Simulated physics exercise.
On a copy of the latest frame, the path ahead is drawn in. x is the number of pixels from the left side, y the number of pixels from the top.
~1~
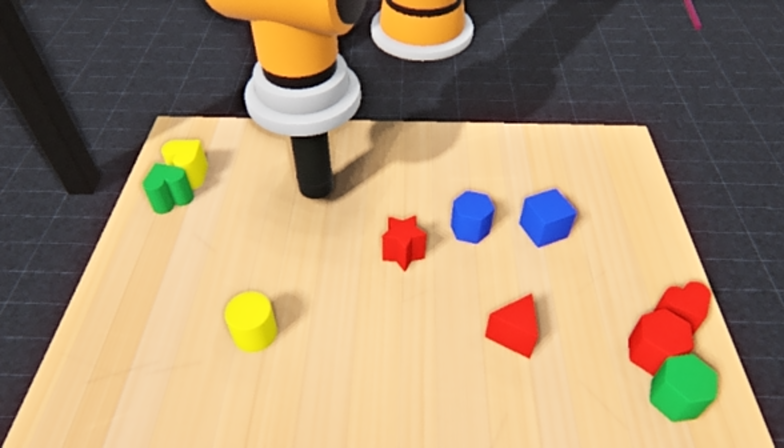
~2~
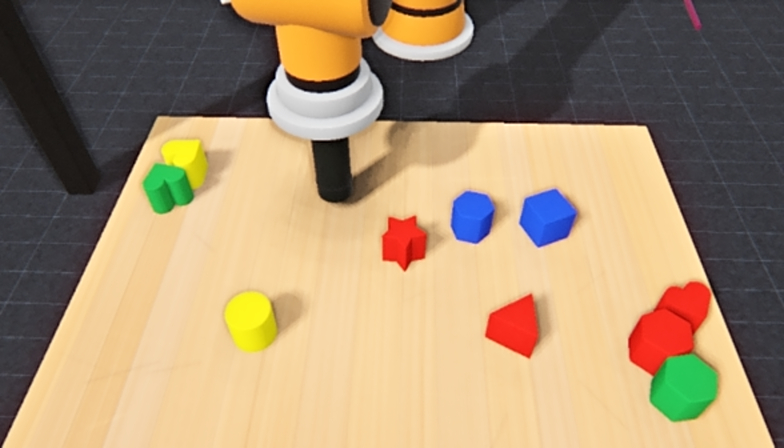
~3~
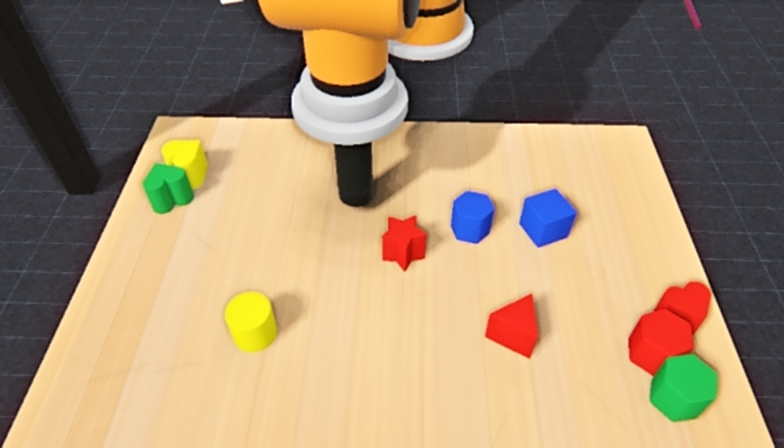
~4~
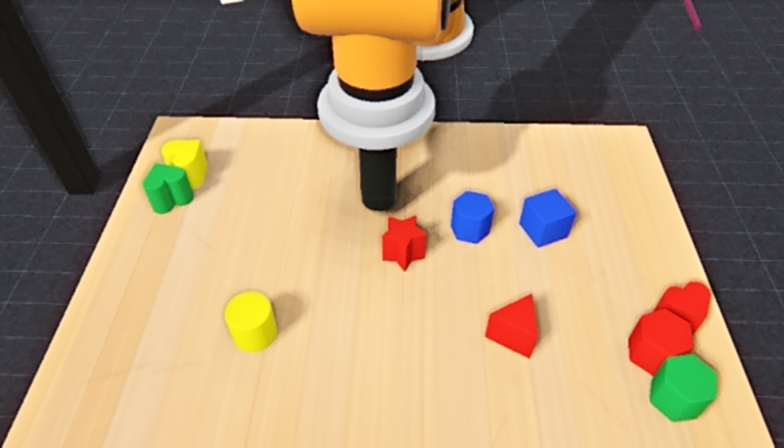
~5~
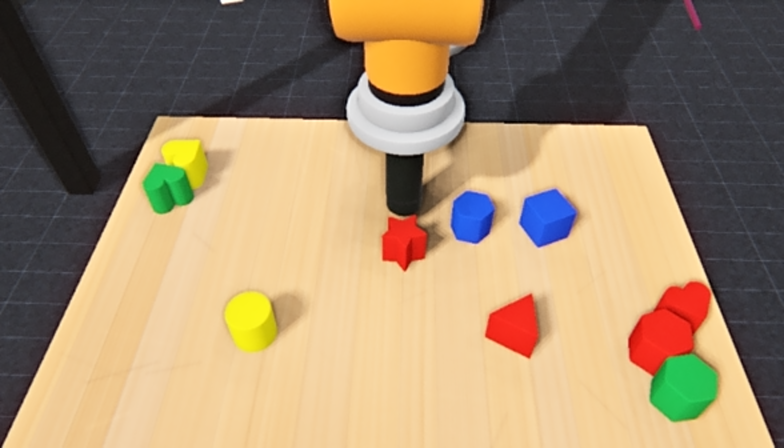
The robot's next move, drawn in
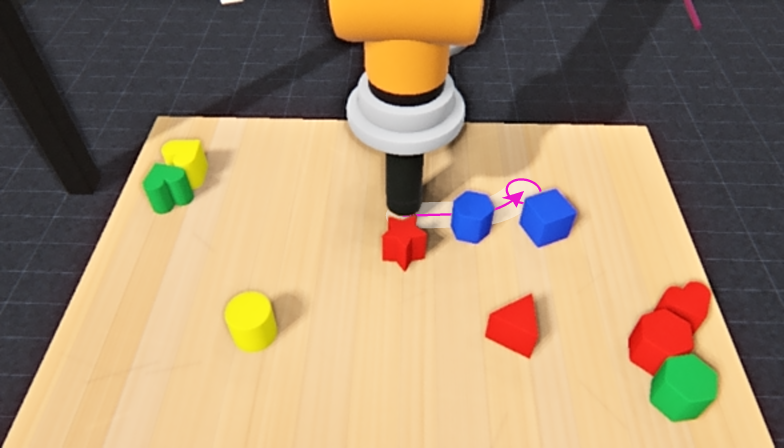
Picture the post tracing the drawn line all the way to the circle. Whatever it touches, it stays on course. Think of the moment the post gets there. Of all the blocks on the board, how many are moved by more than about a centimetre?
Blocks that move over 1 cm: One.
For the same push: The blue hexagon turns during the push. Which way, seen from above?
From above, the blue hexagon will be seen to turn clockwise.
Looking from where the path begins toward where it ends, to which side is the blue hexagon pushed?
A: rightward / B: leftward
The one that fits is A, rightward.
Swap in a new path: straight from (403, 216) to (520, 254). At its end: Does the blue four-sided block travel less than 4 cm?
Yes.
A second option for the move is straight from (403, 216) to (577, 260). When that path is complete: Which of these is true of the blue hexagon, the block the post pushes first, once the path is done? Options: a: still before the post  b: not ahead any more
My answer is option a.
The line goes from (403, 216) by way of (448, 214) and (492, 210) to (524, 191).
On the path given first. One third of the way, post at (450, 203); blue hexagon at (482, 207).
Two thirds of the way, post at (495, 199); blue hexagon at (501, 213), turned 30° clockwise.
At the end, post at (526, 180); blue hexagon at (501, 213), turned 30° clockwise; blue four-sided block unmoved.
